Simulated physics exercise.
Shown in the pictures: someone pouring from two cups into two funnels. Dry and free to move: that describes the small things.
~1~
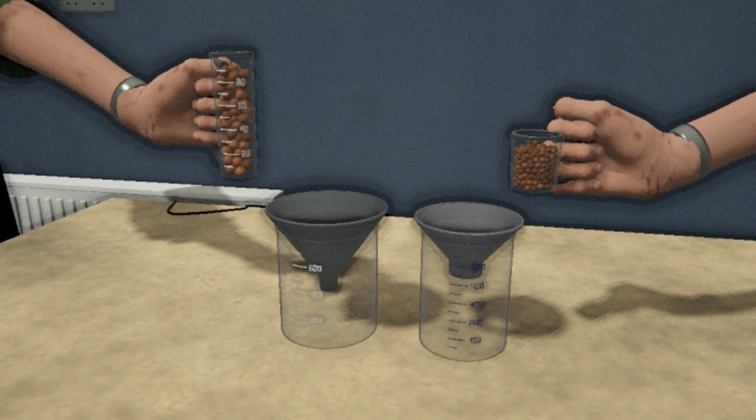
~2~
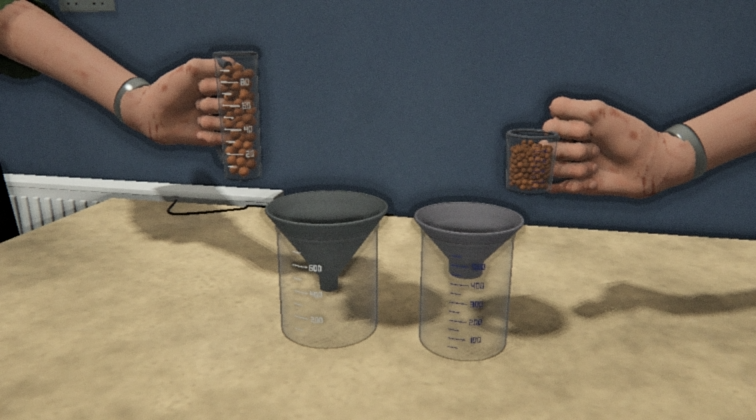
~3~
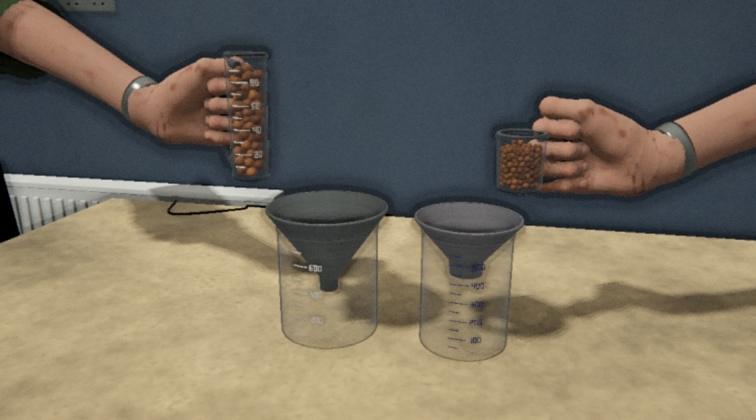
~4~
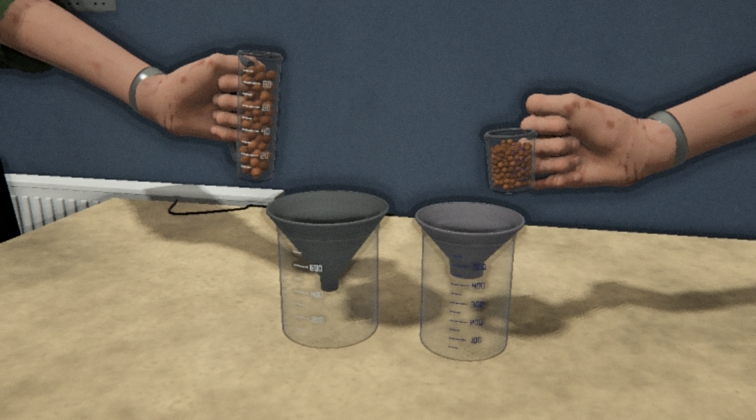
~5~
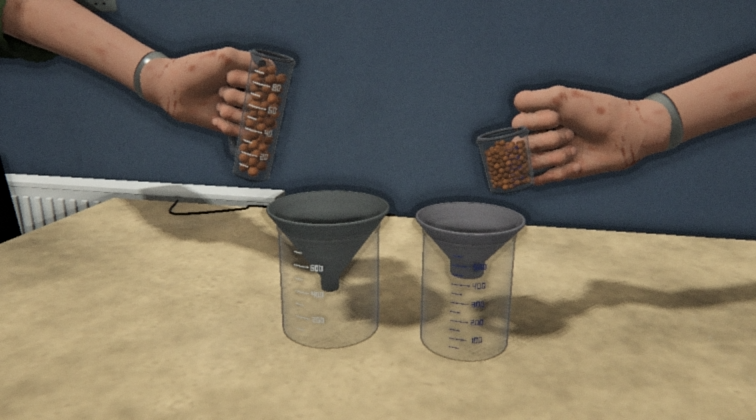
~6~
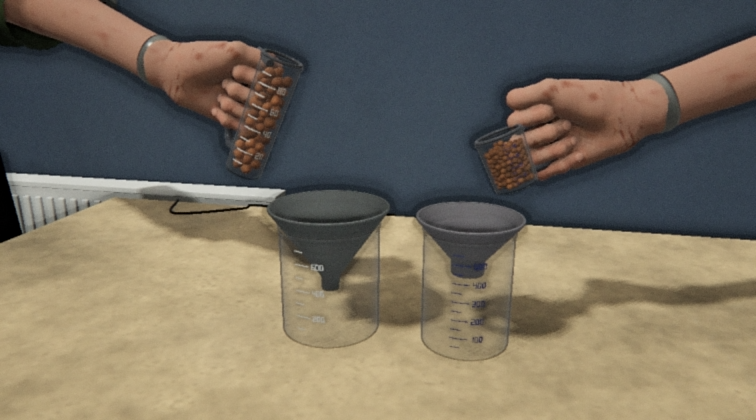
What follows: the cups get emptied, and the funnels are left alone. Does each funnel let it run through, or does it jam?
As I see it, left funnel: Plugs up; right funnel: Stays open.
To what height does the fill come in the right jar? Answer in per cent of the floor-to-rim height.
I'd say close to 10 in a hundred.
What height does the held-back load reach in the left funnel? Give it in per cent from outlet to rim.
It gets to around 75 percent.
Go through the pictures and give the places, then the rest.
The first picture shows left funnel near (327, 215), outlet at (329, 289), under two pieces wide; left cup near (236, 117), holding hazelnuts; right funnel near (468, 227), outlet at (465, 273), about 5 pieces wide; right cup near (535, 162), holding cereal balls.
The second picture shows left cup near (239, 117), upright; right cup near (530, 162), upright.
The third picture shows left cup near (248, 117), upright; right cup near (521, 161), upright.
The fourth picture shows left cup near (257, 117), tipped 6°; right cup near (511, 161), tipped 6°.
The fifth picture shows left cup near (262, 117), tipped 14°; right cup near (507, 161), tipped 14°.
The sixth picture shows left funnel near (329, 215), outlet at (331, 288); left cup near (262, 117), tipped 23°; right funnel near (470, 226), outlet at (467, 273); right cup near (508, 160), tipped 23°.
Then, 0.28 s on from there, left, the whole lot still in the cup; right, the whole lot still in the cup.
Then, 0.63 s on from there, left, the whole lot still in the cup; right, all but a few still in the cup, only a few in or over the funnel.
Then, 1.00 s on from there, left, all but a few still in the cup, only a few in or over the funnel; right, near two thirds still in the cup, near a quarter in or over the funnel, a little down in the jar.
In the end, left, all but a few stuck in the funnel, only a few down in the jar; right, the whole lot down in the jar.
